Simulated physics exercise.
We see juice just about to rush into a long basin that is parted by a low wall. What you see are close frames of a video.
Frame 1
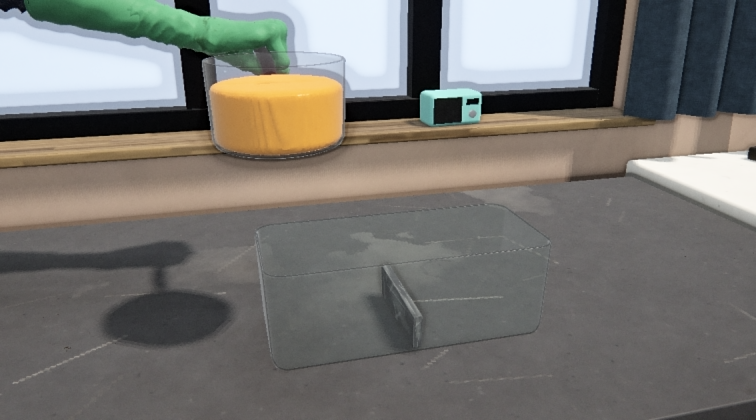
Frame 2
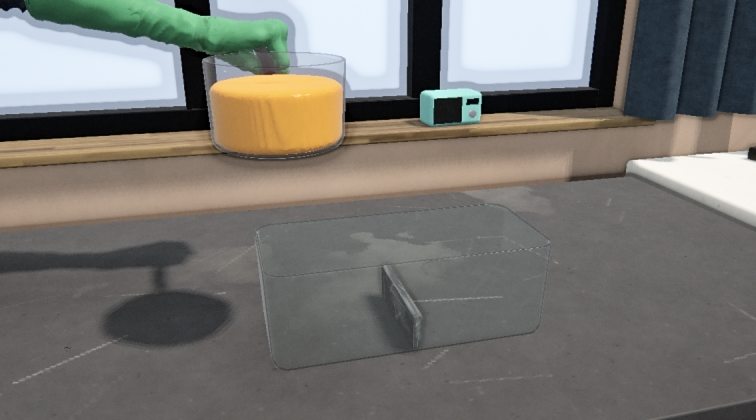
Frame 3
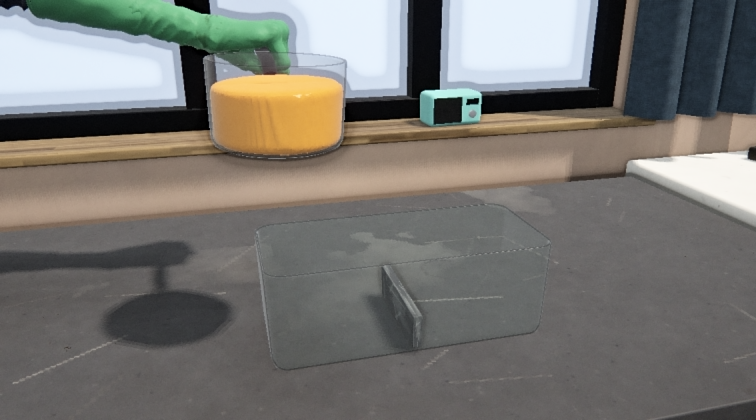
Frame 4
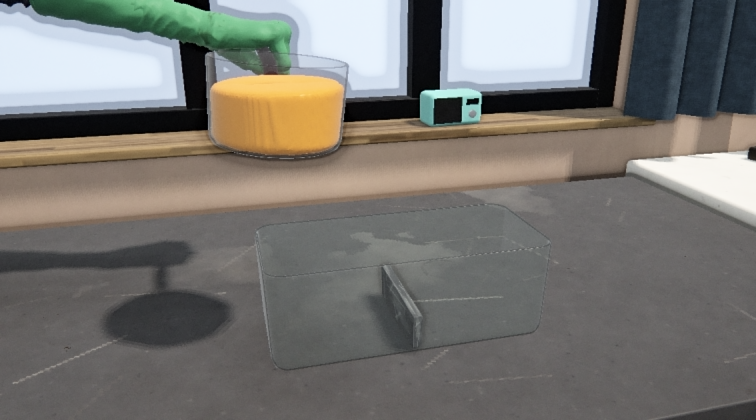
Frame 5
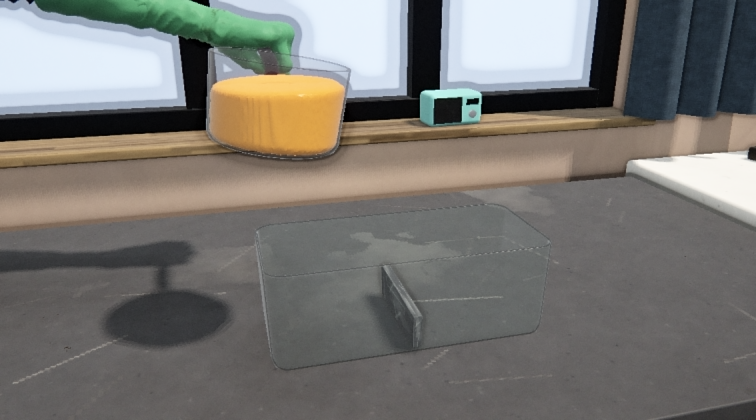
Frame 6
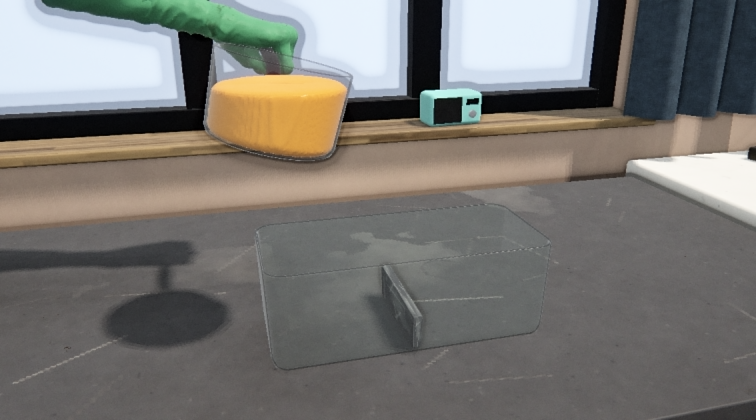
A green-gloved hand slowly tilts a clear round container of orange juice to the right.
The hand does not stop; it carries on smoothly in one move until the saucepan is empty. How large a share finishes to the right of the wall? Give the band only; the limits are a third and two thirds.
From a third to two thirds.
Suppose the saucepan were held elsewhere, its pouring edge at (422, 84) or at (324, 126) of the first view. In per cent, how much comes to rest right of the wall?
Estimate, first then second: 95 per cent and 15 per cent.
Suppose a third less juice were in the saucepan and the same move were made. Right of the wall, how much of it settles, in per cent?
About 35 %.
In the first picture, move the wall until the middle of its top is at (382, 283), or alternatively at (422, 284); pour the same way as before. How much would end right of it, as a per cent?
It would come to roughly 75 per cent the first time and roughly 25 per cent the second.
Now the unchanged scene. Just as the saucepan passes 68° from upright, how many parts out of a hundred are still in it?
Some 65 per cent has not yet come out.
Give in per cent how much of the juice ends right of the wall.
That share comes out near 60 percent.
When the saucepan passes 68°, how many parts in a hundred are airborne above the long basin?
Roughly 25 percent.
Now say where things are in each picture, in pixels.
Tilt 0°; pouring edge (343, 59); surface from (209, 86) to (340, 81); the long basin's rim runs from (259, 252) to (526, 224); the wall's top is at (400, 290), in the first frame.
Tilt 1°; pouring edge (343, 60); surface from (209, 86) to (340, 82), in the second frame.
Tilt 2°; pouring edge (344, 62); surface from (210, 86) to (340, 82), in the third frame.
Tilt 5°; pouring edge (346, 65); surface from (211, 86) to (341, 83), in the fourth frame.
Tilt 9°; pouring edge (348, 70); surface from (212, 87) to (342, 83), in the fifth frame.
Tilt 14°; pouring edge (350, 76); surface from (210, 89) to (344, 84), in the sixth frame.
A moment on, the tilt is 68° and 67 per cent is still to pour, 2 is left of the wall and 4 right of it.
Next, the tilt is 100° and 15 per cent is still to pour, 14 is left of the wall and 57 right of it.
Then the tilt is 106° and 1 per cent is still to pour, 36 is left of the wall and 60 right of it.
Later the tilt is 106° and 0 per cent is still to pour, 39 is left of the wall and 60 right of it.
At rest 39 per cent lies left of the wall, 60 right of it and 1 outside.
